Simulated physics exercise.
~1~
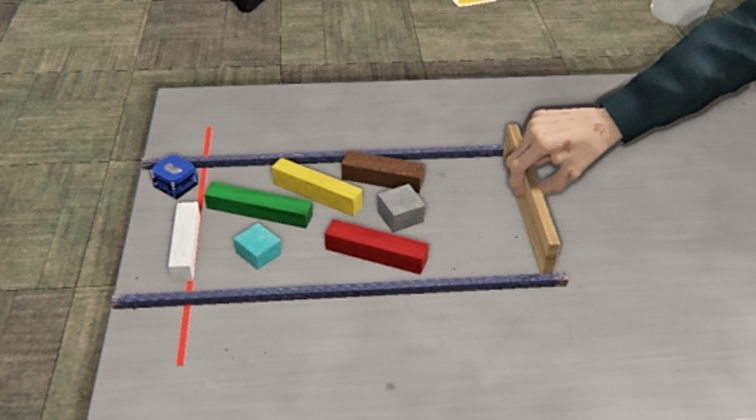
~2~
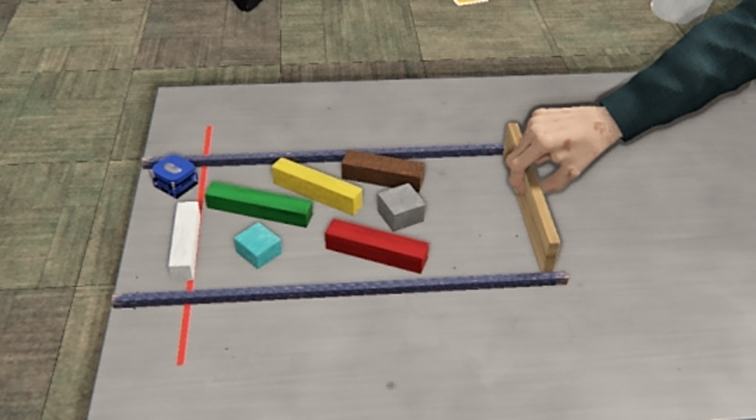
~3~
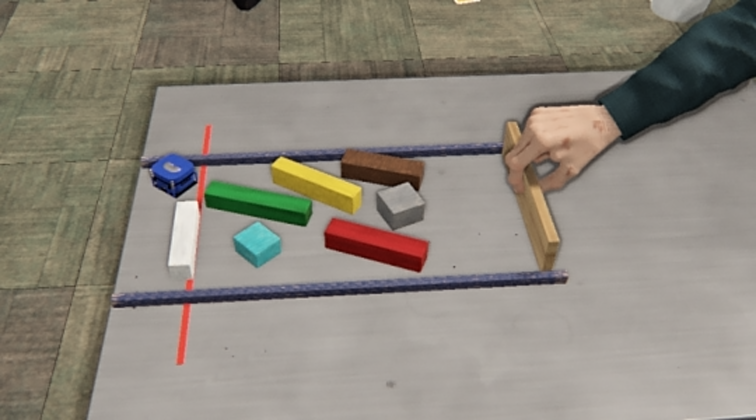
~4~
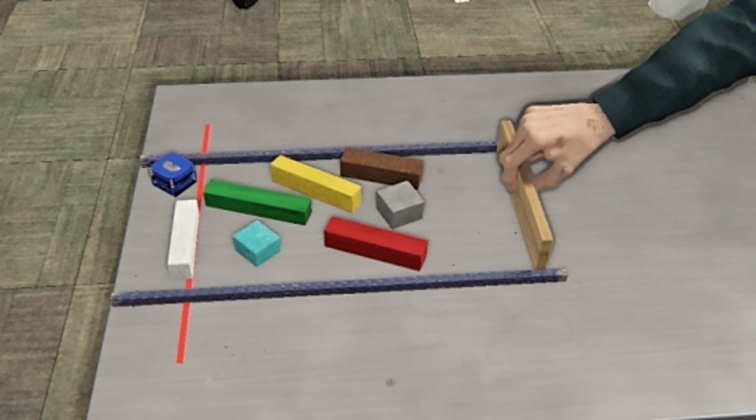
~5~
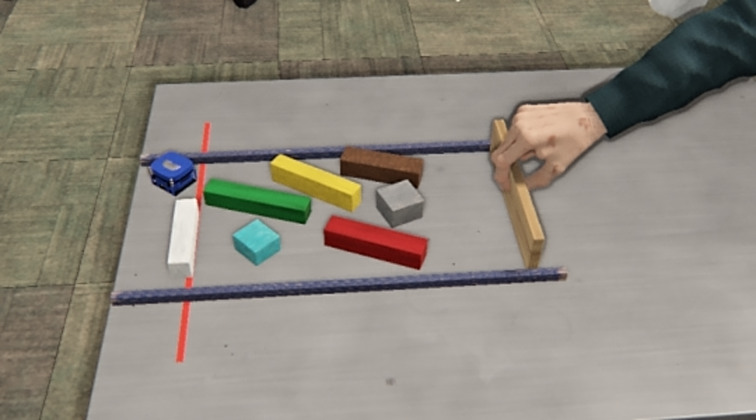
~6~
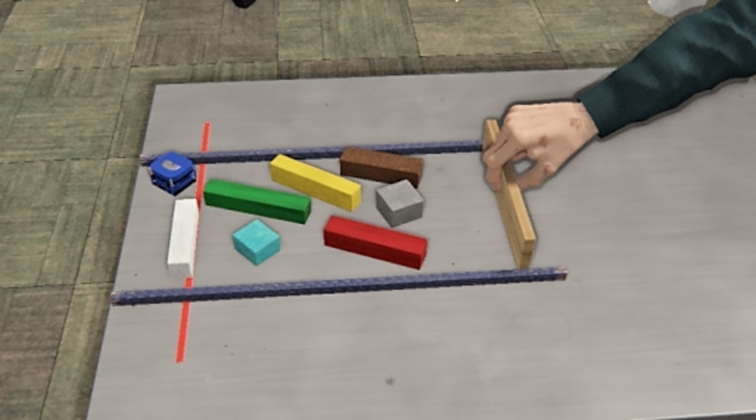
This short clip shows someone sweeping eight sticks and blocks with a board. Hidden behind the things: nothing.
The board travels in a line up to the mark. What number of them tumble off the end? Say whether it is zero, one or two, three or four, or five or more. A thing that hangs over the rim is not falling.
I would say three or four.
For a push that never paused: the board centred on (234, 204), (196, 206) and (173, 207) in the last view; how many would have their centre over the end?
Per position: 1 / 4 / 5.
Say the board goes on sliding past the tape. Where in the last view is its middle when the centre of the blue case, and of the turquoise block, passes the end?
The middle is at (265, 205) when it's the blue case, and at (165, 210) when it's the turquoise block.
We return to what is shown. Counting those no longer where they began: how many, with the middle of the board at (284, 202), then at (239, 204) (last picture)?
The counts are 8 and 8.
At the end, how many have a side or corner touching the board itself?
Number: 3.
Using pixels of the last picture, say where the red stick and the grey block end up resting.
In order, first (140, 247), then (177, 211).
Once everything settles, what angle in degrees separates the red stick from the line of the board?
Angle: Close to 60 degrees.
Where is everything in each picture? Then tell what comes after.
Blue case (175, 177); white bar (185, 241); green stick (259, 205); board (528, 196); tape (197, 227), in the first picture.
White bar (185, 240); red stick (376, 246), in the second picture.
Green stick (258, 204); yellow bar (316, 185), in the third picture.
Blue case (173, 175); board (522, 192), in the fourth picture.
White bar (184, 238); turquoise block (257, 243), in the fifth picture.
Blue case (173, 174); white bar (184, 238); green stick (257, 201); board (506, 191); tape (196, 224), in the sixth picture.
Early on, none off yet; blue case at rest near (173, 174); white bar at rest near (184, 238); green stick at rest near (257, 201).
A while later, none off yet; blue case travelled a little near (160, 173); white bar at rest near (183, 238); green stick travelled a little near (208, 203).
Finally, the number that fall off is three or four; lost, yellow bar, green stick, white bar and blue case.
